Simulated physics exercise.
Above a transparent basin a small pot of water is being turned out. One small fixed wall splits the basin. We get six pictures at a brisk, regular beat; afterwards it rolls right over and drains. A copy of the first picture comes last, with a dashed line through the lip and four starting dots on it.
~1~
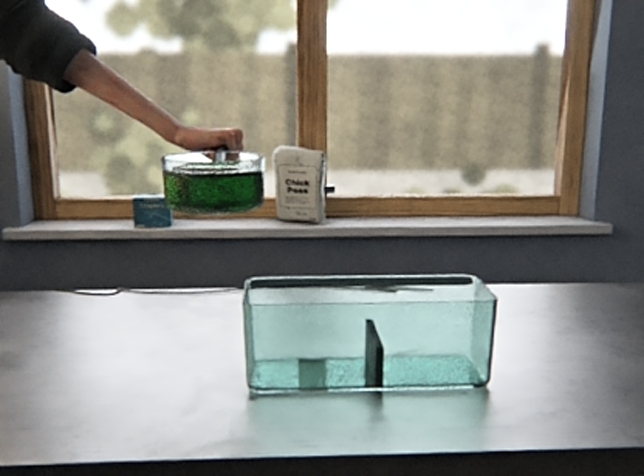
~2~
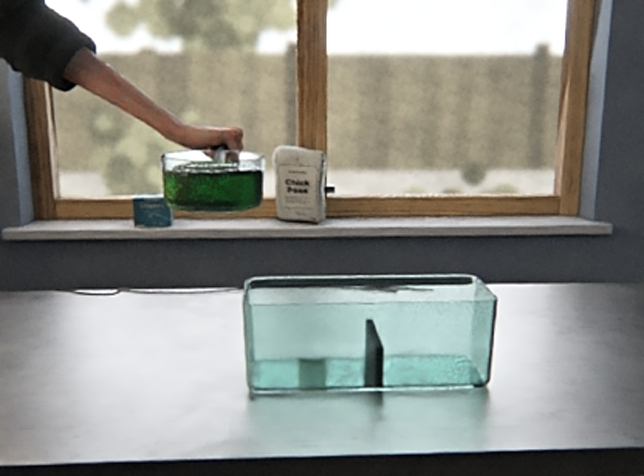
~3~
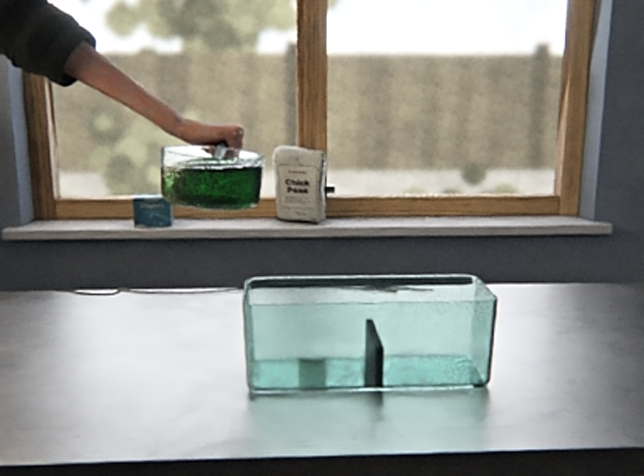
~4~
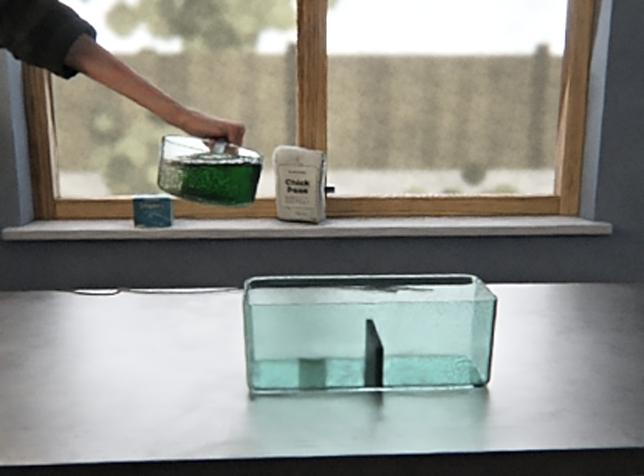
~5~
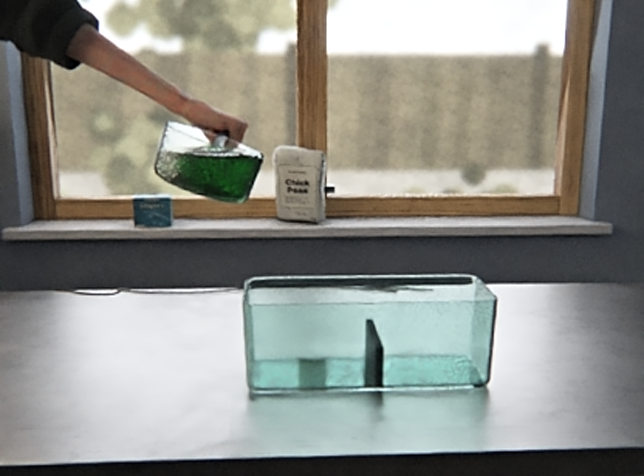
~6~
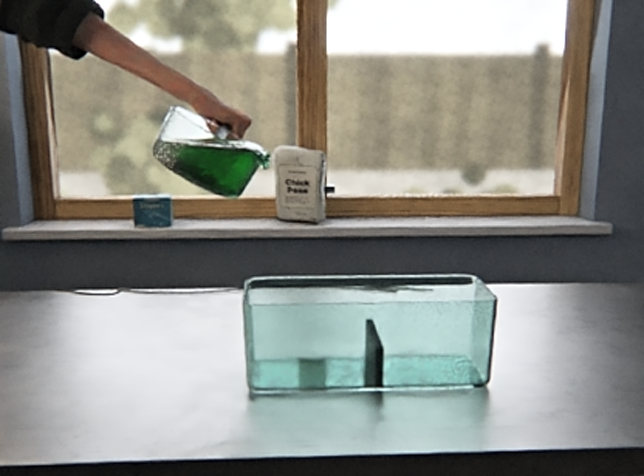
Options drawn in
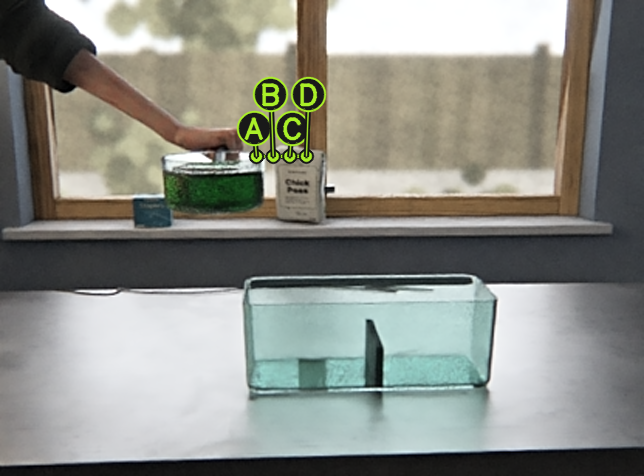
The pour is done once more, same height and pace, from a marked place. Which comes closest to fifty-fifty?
Dot C does it best.
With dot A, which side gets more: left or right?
The left one.
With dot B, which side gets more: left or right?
More ends on the left.
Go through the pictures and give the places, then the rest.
In the first frame, upright, lip at (263, 156); basin from (247, 390) to (490, 385); top of the wall at (374, 332); nothing has left yet.
In the second frame, upright, lip at (263, 156); nothing has left yet.
In the third frame, tipped about 5°, lip at (263, 156); nothing has left yet.
In the fourth frame, tipped about 12°, lip at (263, 156); nothing has left yet.
In the fifth frame, tipped about 20°, lip at (263, 156); nothing has left yet.
In the sixth frame, tipped about 30°, lip at (263, 156); water is over the lip, down to (266, 166).
In lime, A at (256, 156); B at (273, 156); C at (289, 156); D at (306, 156).
If A is chosen, about 96 % ends left of the wall and 3 % right of it.
If B is chosen, about 80 % ends left of the wall and 18 % right of it.
If C is chosen, about 47 % ends left of the wall and 51 % right of it.
If D is chosen, about 20 % ends left of the wall and 78 % right of it.
